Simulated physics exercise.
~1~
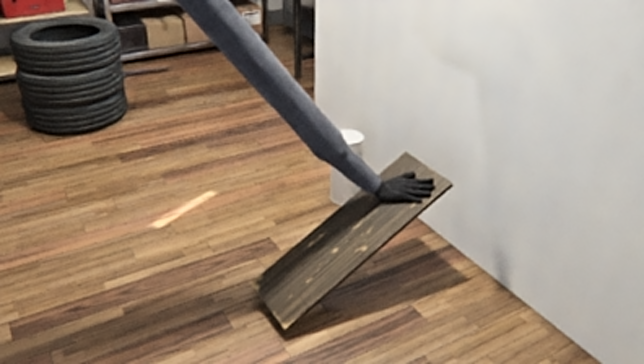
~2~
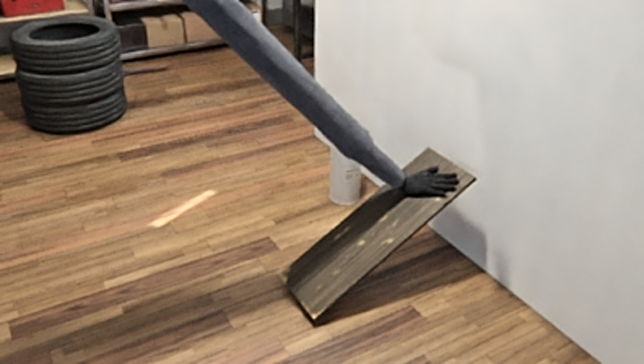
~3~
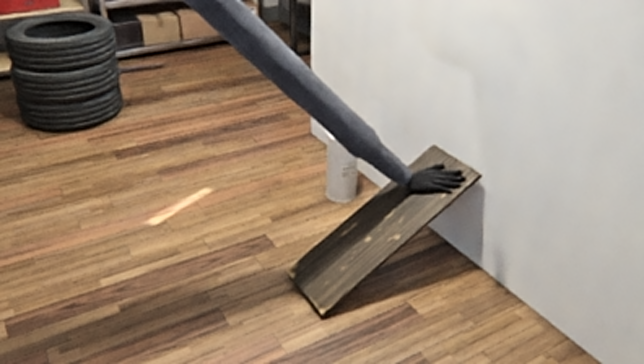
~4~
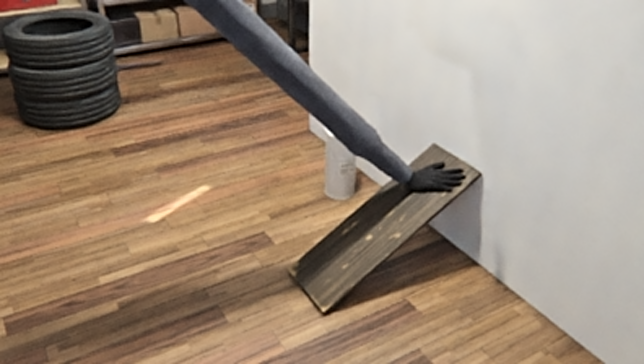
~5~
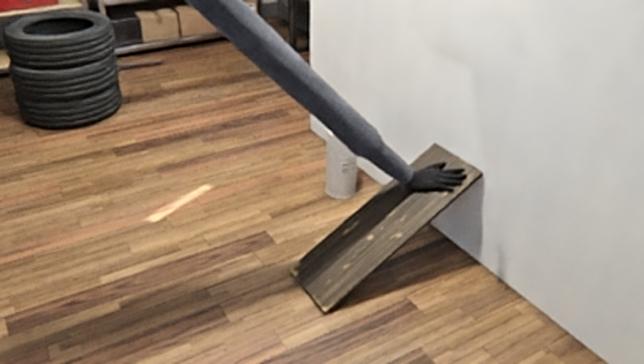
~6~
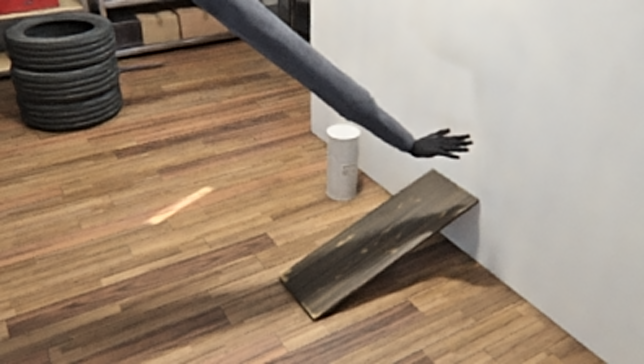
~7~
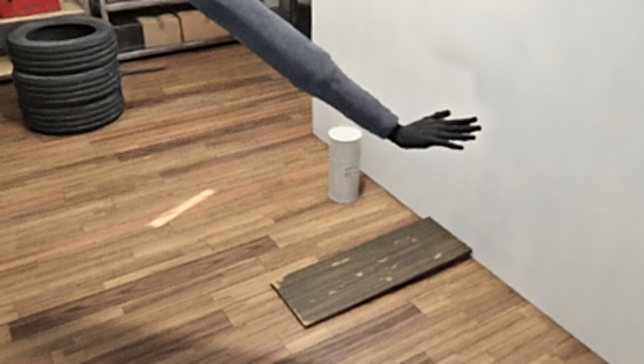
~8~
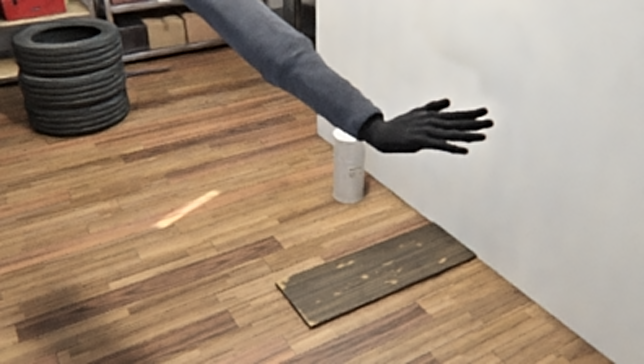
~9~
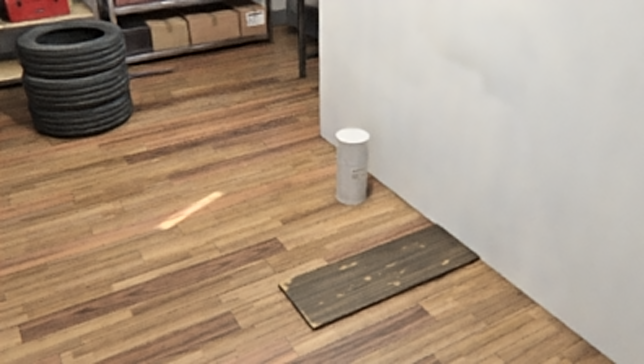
A black-gloved hand moved a dark board to the right until it leaned against the bare wall near a white canister, then let go and drew back. The board slipped down and ended up lying flat on the wooden floor, the canister still standing.
